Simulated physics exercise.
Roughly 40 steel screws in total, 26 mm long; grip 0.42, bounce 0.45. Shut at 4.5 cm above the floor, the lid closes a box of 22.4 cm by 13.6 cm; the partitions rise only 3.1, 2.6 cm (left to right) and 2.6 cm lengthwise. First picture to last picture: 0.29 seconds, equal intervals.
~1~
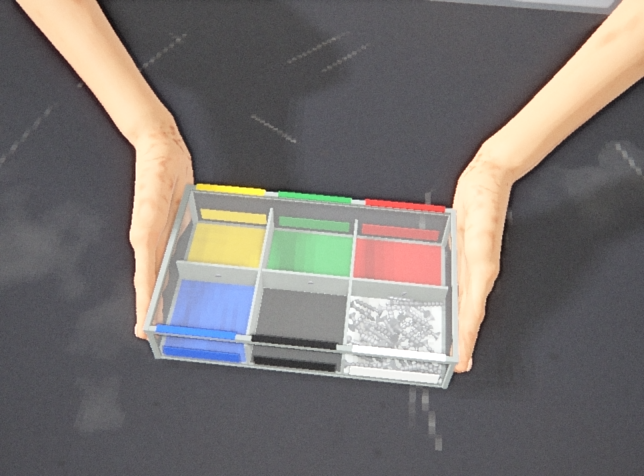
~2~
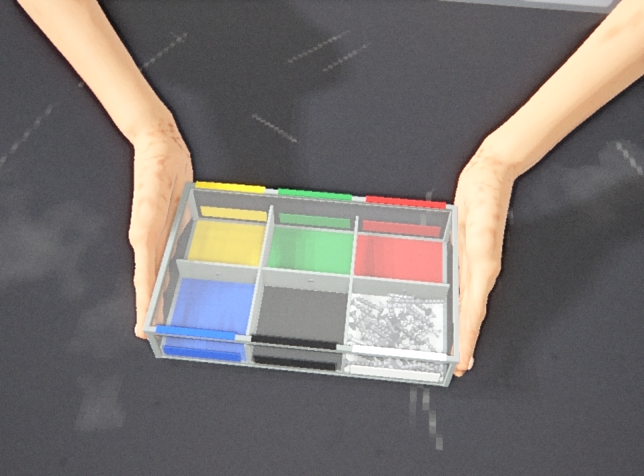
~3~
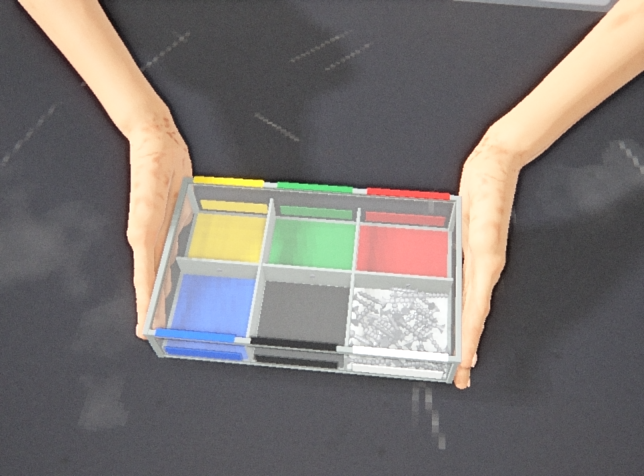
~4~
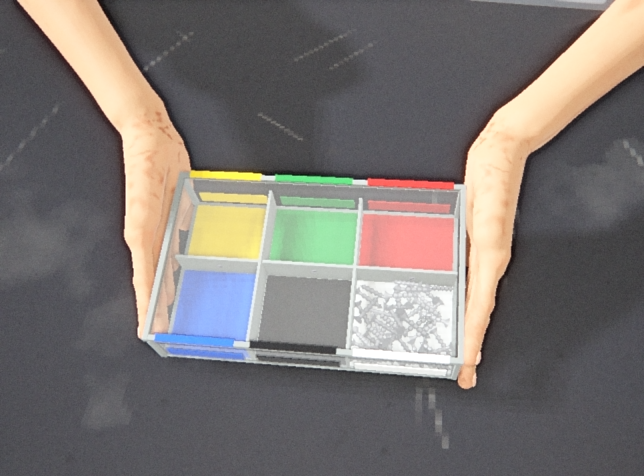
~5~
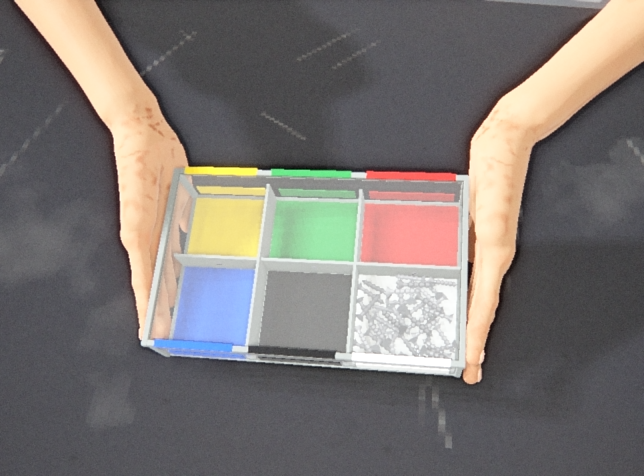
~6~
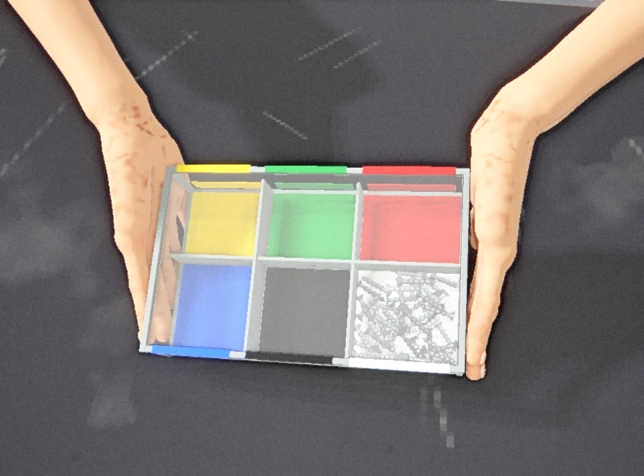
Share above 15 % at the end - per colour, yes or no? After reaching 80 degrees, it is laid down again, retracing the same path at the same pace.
Red no, blue no, green no, yellow no, white yes, black no.
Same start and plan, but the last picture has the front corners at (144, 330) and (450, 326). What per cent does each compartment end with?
Each compartment ends with, in per cent, red 0, blue 0, green 0, yellow 0, white 75 and black 20.
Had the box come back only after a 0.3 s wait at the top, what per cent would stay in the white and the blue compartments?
White 100, blue 0.
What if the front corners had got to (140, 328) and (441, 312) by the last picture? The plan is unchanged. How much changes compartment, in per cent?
It would come to roughly 35 percent.
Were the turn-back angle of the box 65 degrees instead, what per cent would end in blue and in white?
You'd get blue at 0 % and white at 100 %.
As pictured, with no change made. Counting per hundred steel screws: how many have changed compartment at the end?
5 percent.
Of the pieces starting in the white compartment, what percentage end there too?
That compartment keeps close to 100 per cent of its own pieces.
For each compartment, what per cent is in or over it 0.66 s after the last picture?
Red 0, blue 0, green 0, yellow 0, white 100, black 0.
Then, 0.66 s after the last picture, tilt 78 degrees; white 100 %.
Then, 1.11 s after the last picture, tilt 32 degrees; white 95 %, black 5 %.
Then, 1.63 s after the last picture, tilt 0 degrees; white 95 %, black 5 %.
In the end, red 0 %, blue 0 %, green 0 %, yellow 0 %, white 95 %, black 5 %.
